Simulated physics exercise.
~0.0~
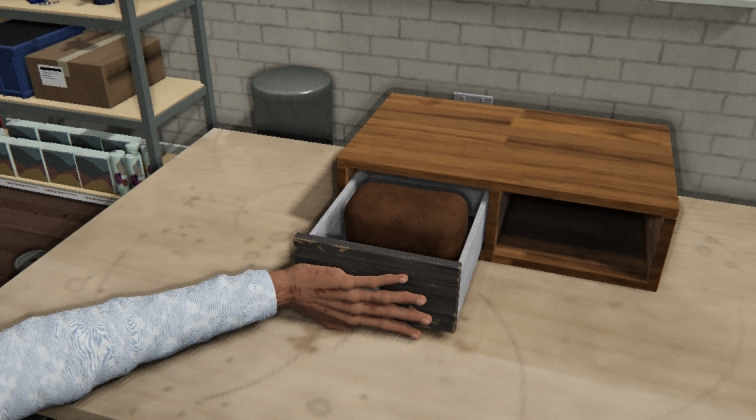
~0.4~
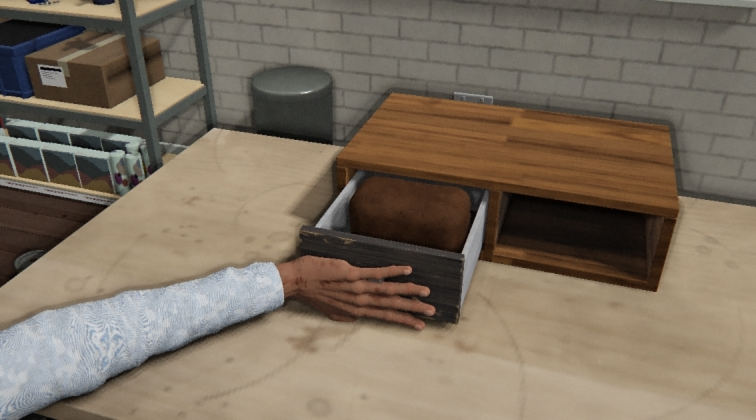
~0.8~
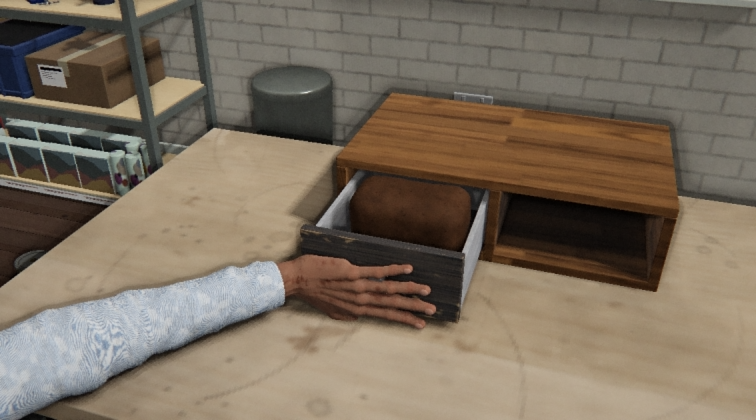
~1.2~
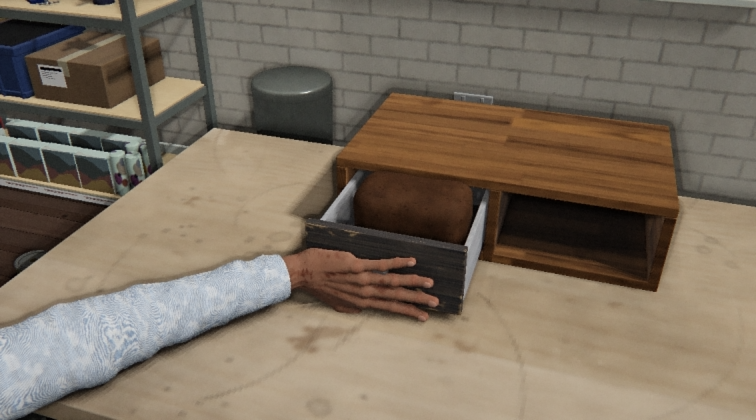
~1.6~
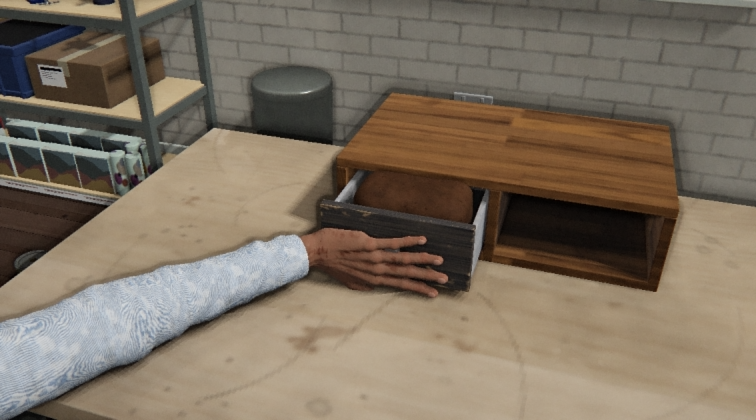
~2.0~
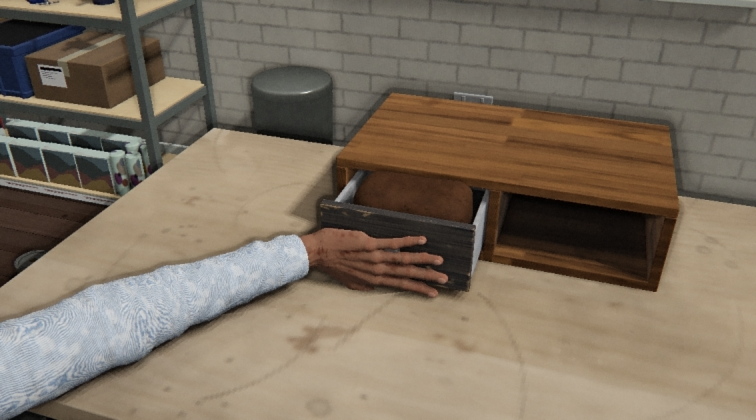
A brown, rounded loaf sits upright in an open, dark-fronted drawer on the left side of a wooden chest, beside an empty compartment on the right. The still view looks down on a pale, stained worktop before a white brick wall, with a grey bin behind and shelves holding boxes at the upper left. A hand in a pale blue patterned sleeve rests against the drawer front. It pushes the drawer inward a little, pauses, then slides it farther, carrying the loaf back under the chest's top. The drawer stops partway, still ajar, with the hand on its front.
